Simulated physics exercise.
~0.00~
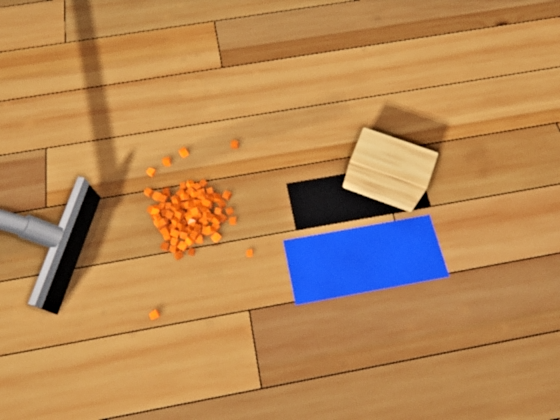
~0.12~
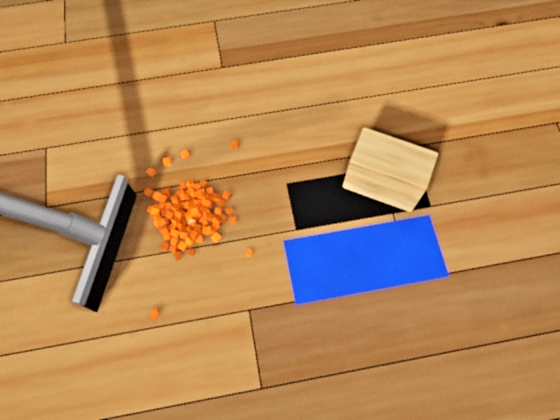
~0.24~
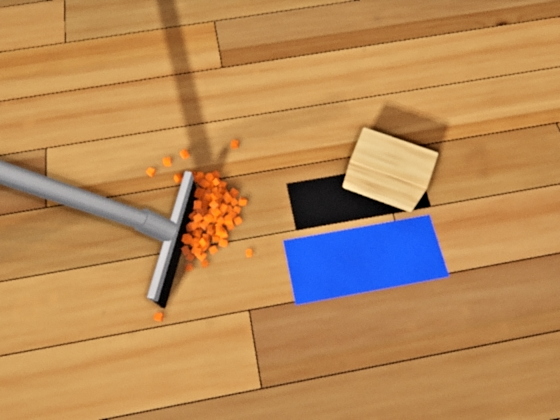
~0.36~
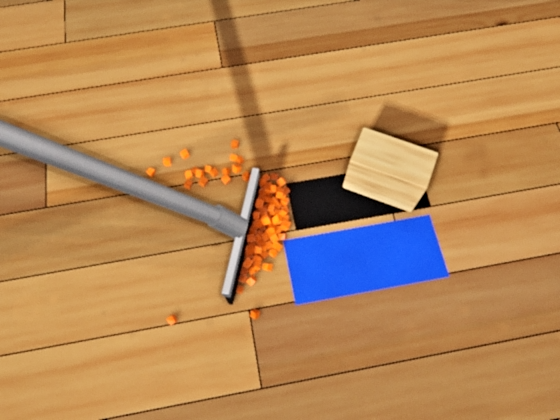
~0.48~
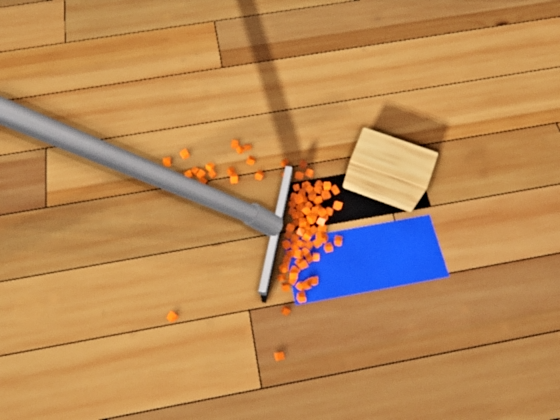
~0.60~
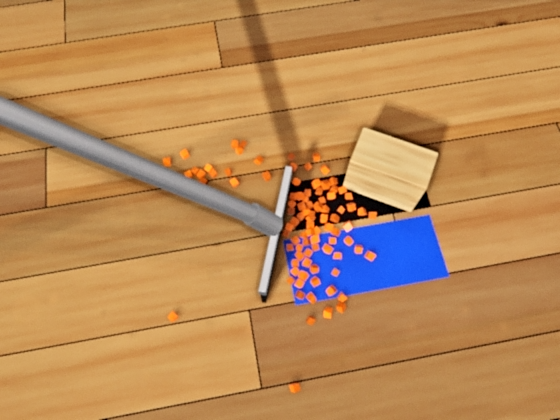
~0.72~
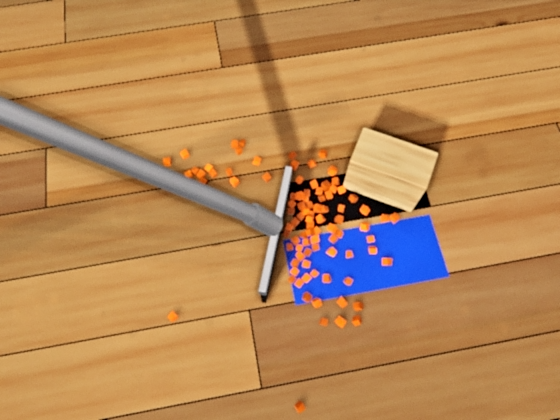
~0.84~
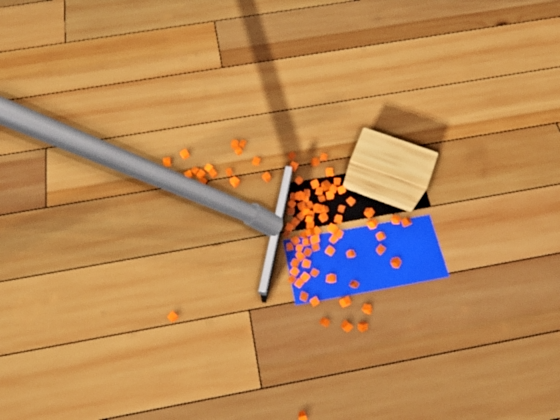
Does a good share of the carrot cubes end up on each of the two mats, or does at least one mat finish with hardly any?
A good share ends up on each mat. The cubes lie scattered over both the black one and the blue one, while the rest are on the bare floor.
A squeegee with a long grey handle stands at the left of a wooden plank floor seen from above, facing a loose heap of small orange carrot cubes. To the right lie a black mat and, just below it, a blue mat, with a pale wooden block resting over part of the black one. The squeegee slides right, gathers most of the cubes against its blade and pushes them to the mats. It stops at their left edge, and the cubes spread onward. They end scattered over both mats, with others left on the bare floor.
